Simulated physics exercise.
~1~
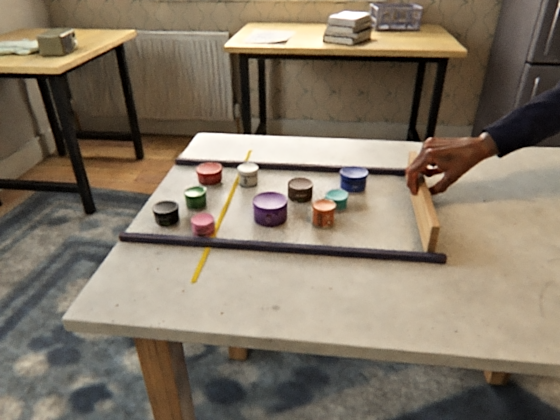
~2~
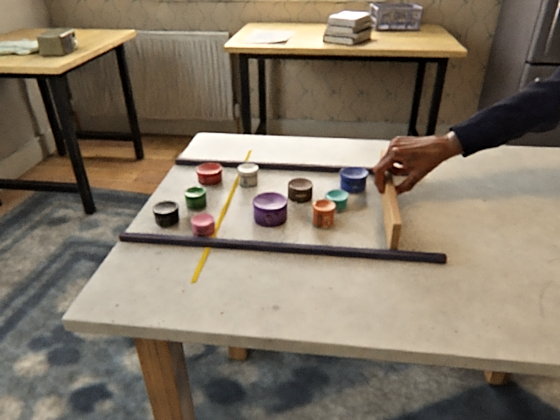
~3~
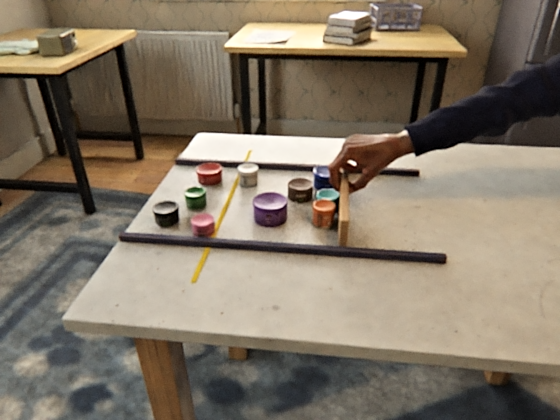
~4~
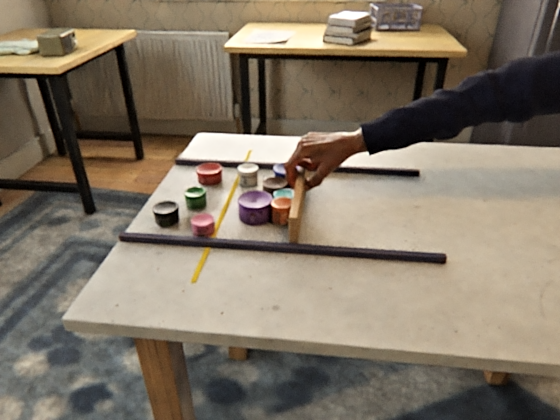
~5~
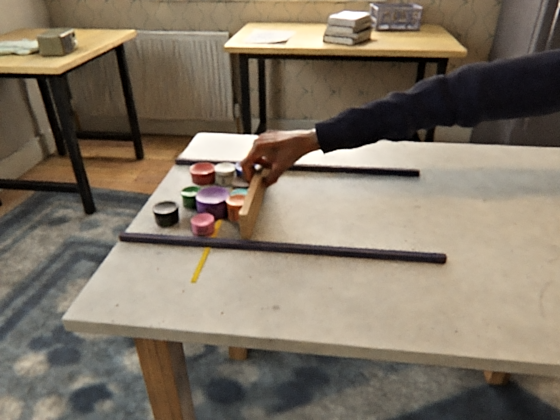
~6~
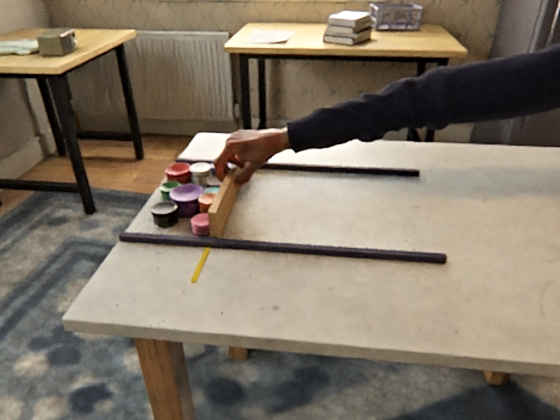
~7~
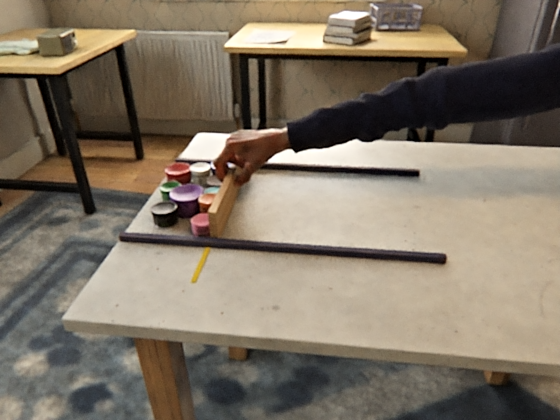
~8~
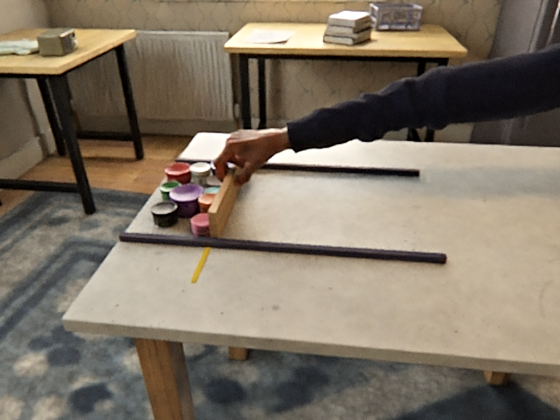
A hand grips an upright wooden board at the right of a cluster of small round pots on a pale tabletop, seen from slightly above in a carpeted room. The pots, among them blue, turquoise, orange, purple, red, green, pink and black, sit between two dark rails, with a yellow tape line near the left. The hand slides the board left, gathering the blue, turquoise and orange pots, then the purple one. The bunch crosses the tape and packs against the others near the table's left edge. The board stops by the tape, still held, and nothing falls off.
